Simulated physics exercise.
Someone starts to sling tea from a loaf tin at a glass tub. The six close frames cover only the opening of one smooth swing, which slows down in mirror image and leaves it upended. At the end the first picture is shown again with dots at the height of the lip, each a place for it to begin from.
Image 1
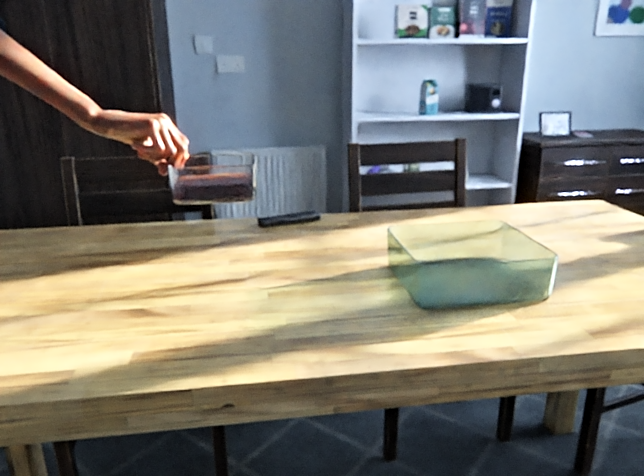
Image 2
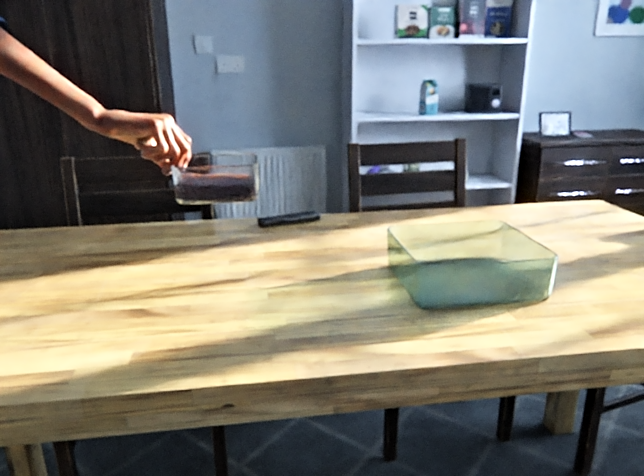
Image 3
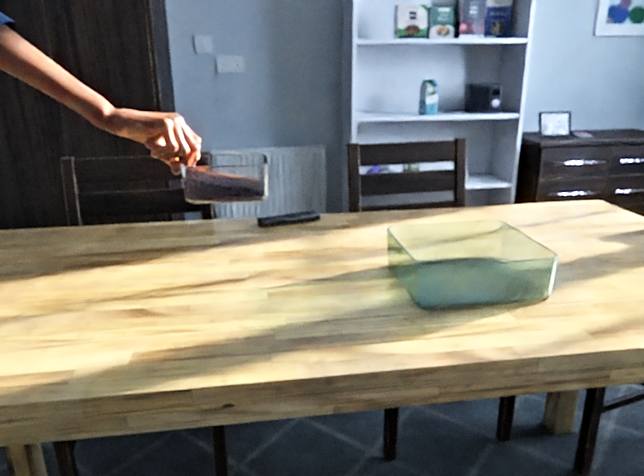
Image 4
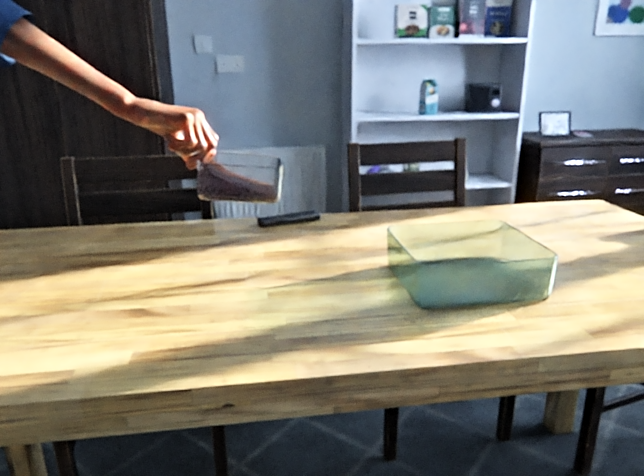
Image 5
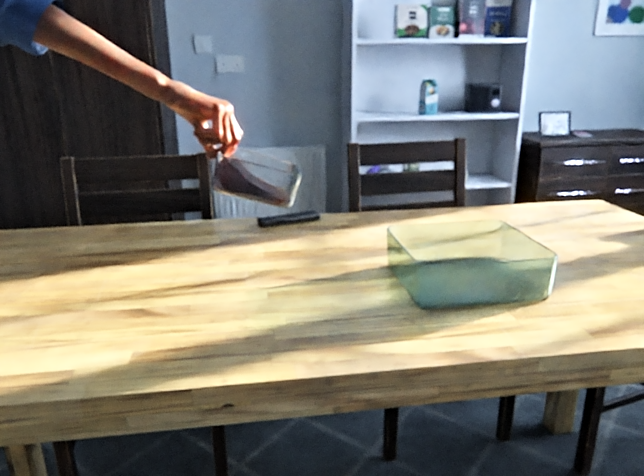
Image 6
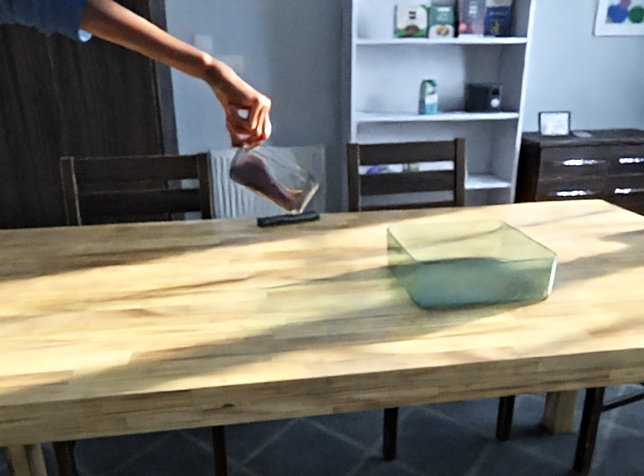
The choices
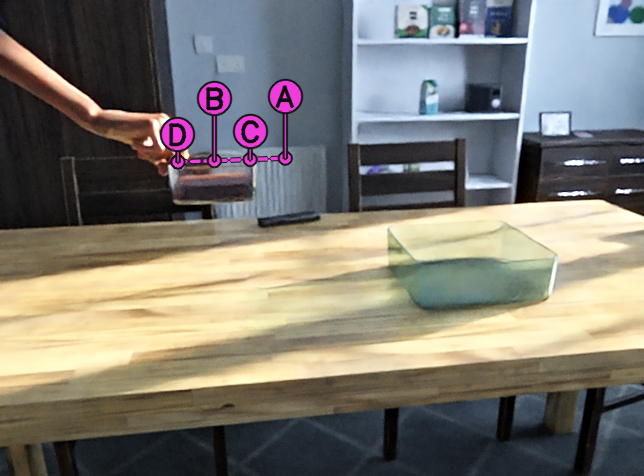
A bare arm reaches in from the left, holding a clear loaf-shaped container of dark liquid above a pale wooden table, seen from across the table by a still camera in a grey-walled room. A greenish glass tub sits right of centre, with dark chairs, white shelves and a brown dresser behind. The hand carries the container rightward, level at first, then tilts its right end steadily downward.
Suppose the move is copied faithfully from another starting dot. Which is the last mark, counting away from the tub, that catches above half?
It is A.
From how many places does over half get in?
One of the four.
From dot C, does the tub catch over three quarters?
No.
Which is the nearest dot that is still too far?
That is dot C.
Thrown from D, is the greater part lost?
Yes, it does.
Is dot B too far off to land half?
Yes, that goes wrong.
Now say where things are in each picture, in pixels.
Upright, lip at (254, 159); tub from (416, 307) to (549, 297); nothing has left yet, in the first frame.
Upright, lip at (257, 159); nothing has left yet, in the second frame.
Upright, lip at (266, 159); nothing has left yet, in the third frame.
Tipped about 6°, lip at (280, 162); nothing has left yet, in the fourth frame.
Tipped about 17°, lip at (298, 169); nothing has left yet, in the fifth frame.
Tipped about 32°, lip at (314, 179); nothing has left yet, in the sixth frame.
In magenta, A at (285, 158); B at (214, 160); C at (250, 159); D at (177, 162).
With A, about 66 % lands in the tub, 26 % falls short and 8 % goes beside or beyond.
With B, about 8 % lands in the tub, 90 % falls short.
With C, about 36 % lands in the tub, 58 % falls short and 6 % goes beside or beyond.
With D, about 0 % lands in the tub, 98 % falls short.
